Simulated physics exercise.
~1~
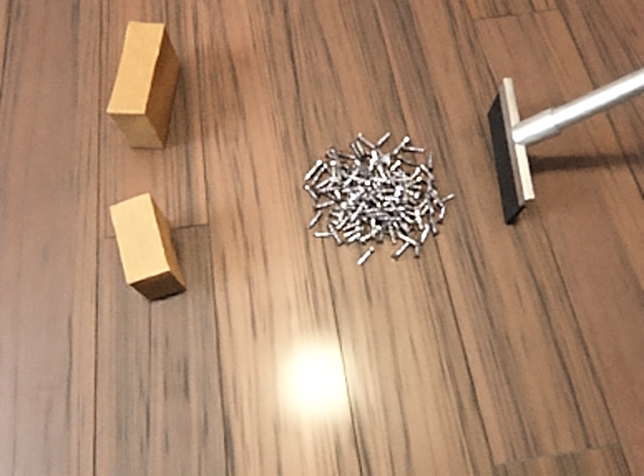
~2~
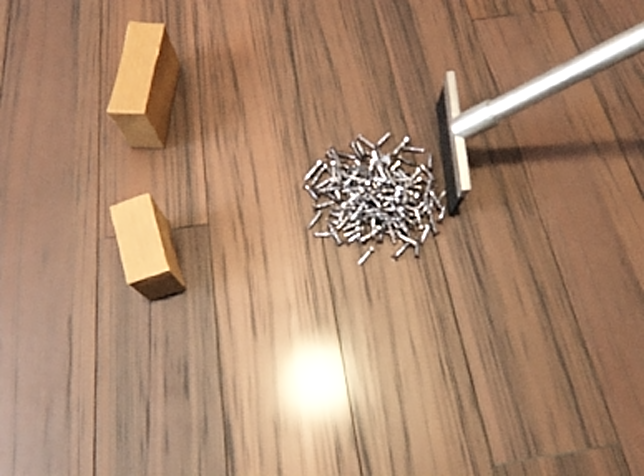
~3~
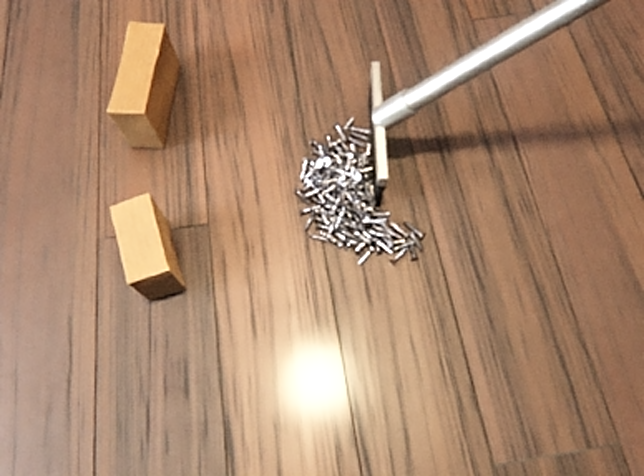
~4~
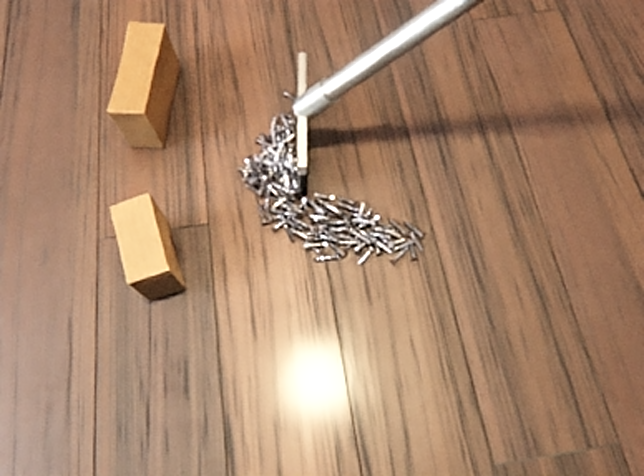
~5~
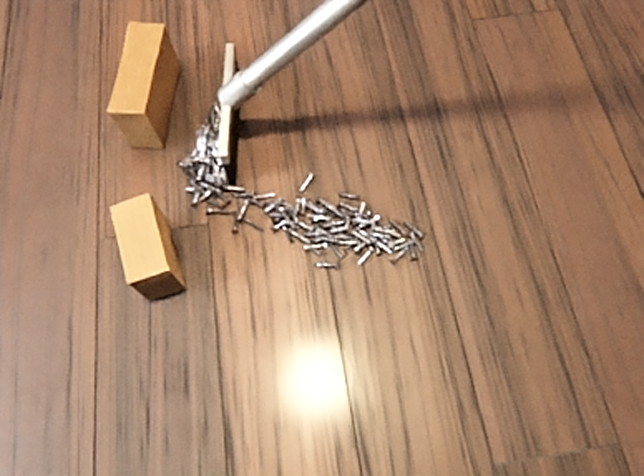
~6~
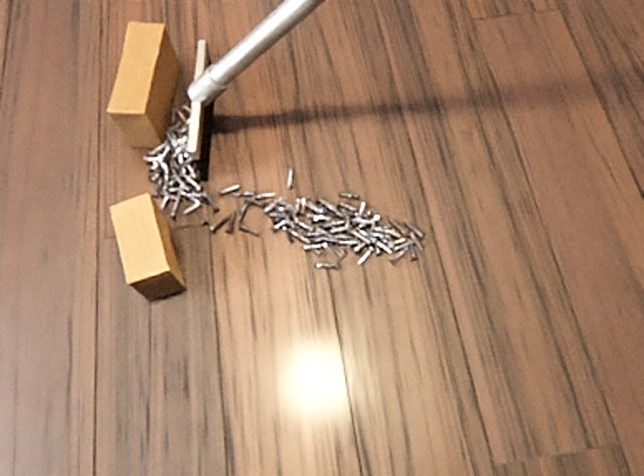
On a wooden floor, a squeegee on a metal pole swept left into a pile of small steel screws, dragging some toward two tan blocks while others trailed behind, and it ended beside the upper block with screws bunched just before the gap.
